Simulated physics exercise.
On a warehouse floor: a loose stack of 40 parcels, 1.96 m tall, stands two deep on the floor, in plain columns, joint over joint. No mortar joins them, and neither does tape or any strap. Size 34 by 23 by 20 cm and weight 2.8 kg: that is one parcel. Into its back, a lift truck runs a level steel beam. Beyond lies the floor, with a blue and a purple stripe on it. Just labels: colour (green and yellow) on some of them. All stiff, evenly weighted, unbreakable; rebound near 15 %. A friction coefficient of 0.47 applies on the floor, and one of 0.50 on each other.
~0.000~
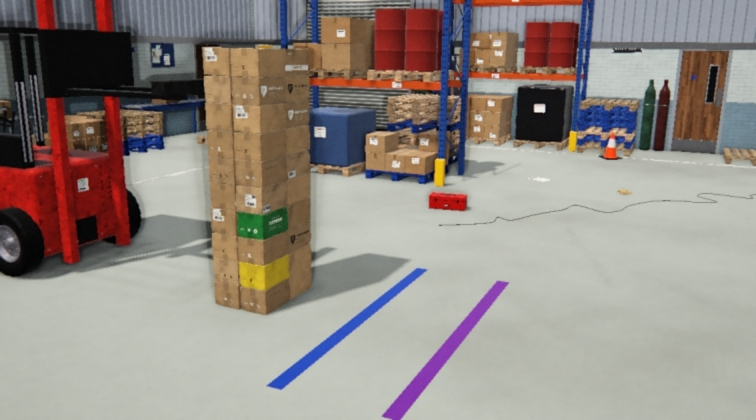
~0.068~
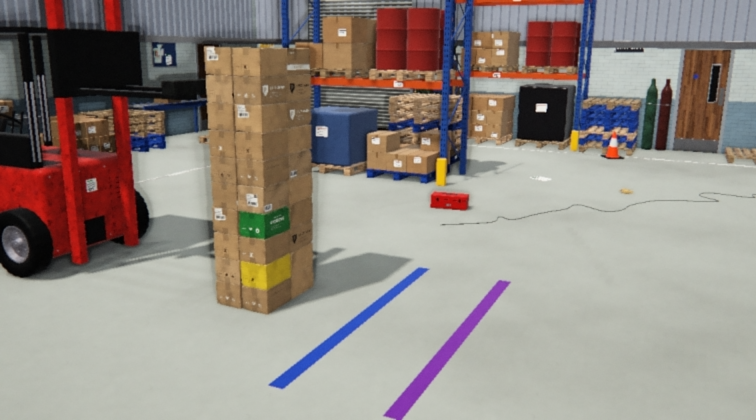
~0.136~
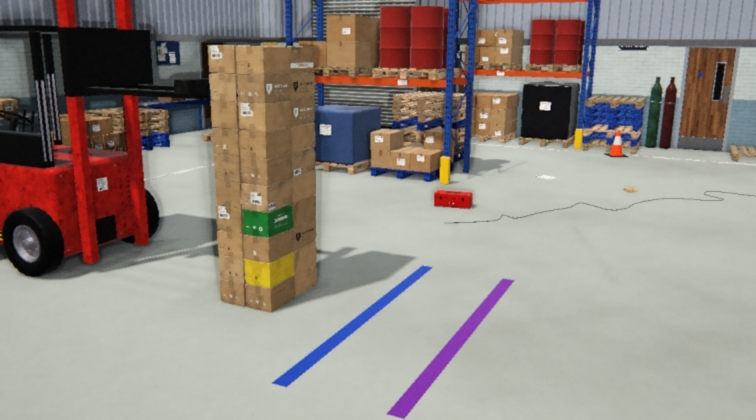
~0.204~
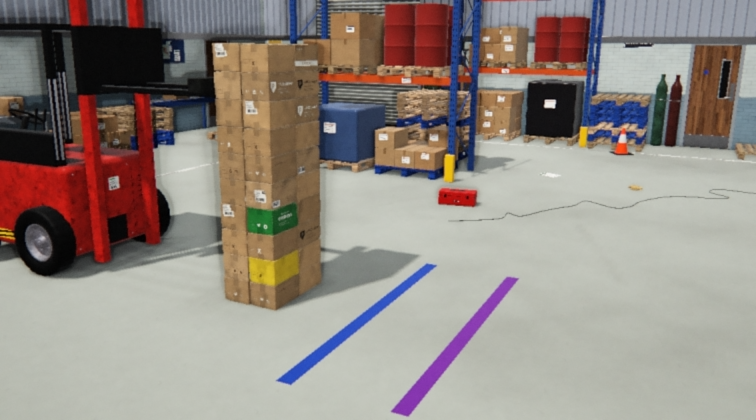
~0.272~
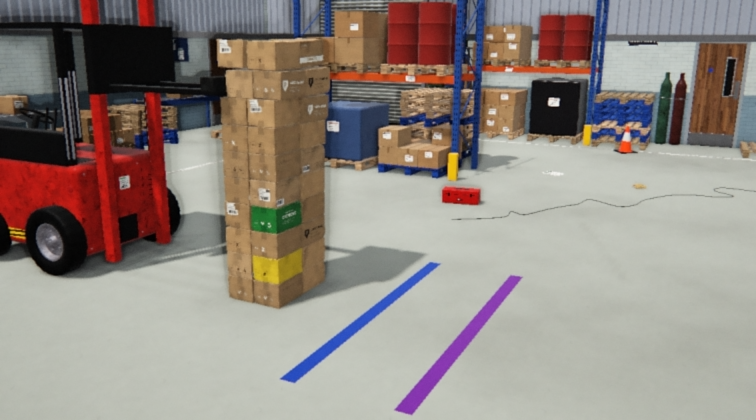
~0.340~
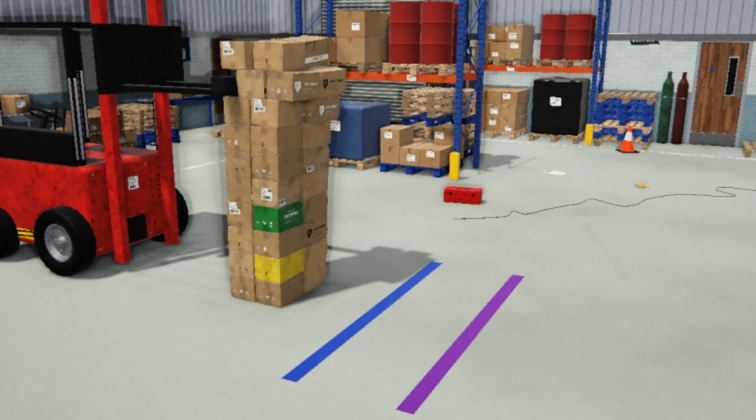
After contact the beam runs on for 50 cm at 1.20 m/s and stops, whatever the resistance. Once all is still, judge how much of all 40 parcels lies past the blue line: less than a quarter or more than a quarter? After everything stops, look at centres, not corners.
I would say over a quarter.
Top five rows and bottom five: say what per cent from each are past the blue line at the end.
90% and 20%.
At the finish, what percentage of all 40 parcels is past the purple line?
Around 25 %.
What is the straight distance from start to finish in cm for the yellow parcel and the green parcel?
Moved: Yellow 30, green 100.
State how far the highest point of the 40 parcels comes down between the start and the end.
Something like 10 cm, give or take.
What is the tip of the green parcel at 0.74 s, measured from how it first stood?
Roughly 20°.
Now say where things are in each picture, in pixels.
In the first frame (pixels give the middle of a visible side; the camera pans a little), beam (159, 89) 26 cm from the stack; blue line, near end, (340, 335); purple line, near end, (441, 357); green parcel (276, 223); yellow parcel (252, 277); none has stirred.
Beam (169, 88) 18 cm from the stack; green parcel (278, 222), in the second frame.
Beam (182, 87) 10 cm from the stack; green parcel (281, 221), in the third frame.
Beam (195, 86) 19 mm from the stack; green parcel (286, 218), in the fourth frame.
Beam (208, 85) 6 cm in; green parcel (289, 217); steepest lean 3°, the parcel at (312, 53); movement in 9 of them, in the fifth frame.
Beam (219, 84) 14 cm in; blue line, near end, (354, 328); purple line, near end, (456, 350); green parcel (291, 216); yellow parcel (267, 270); steepest lean 7°, the parcel at (318, 53); movement in 21 of them, in the sixth frame.
After 0.74 s, 1 of the 40 parcels past the blue line; green parcel 18° from how it stood; yellow parcel 18° from how it stood.
After 1.32 s, 18 of the 40 parcels past the blue line; yellow parcel on its side; green parcel on its side.
In the end (3.0 s), 22 of the 40 parcels past the blue line; yellow parcel upside down; green parcel on its side. That is 55 per cent. From the last view, middles, yellow parcel near (310, 294), green parcel near (364, 304).
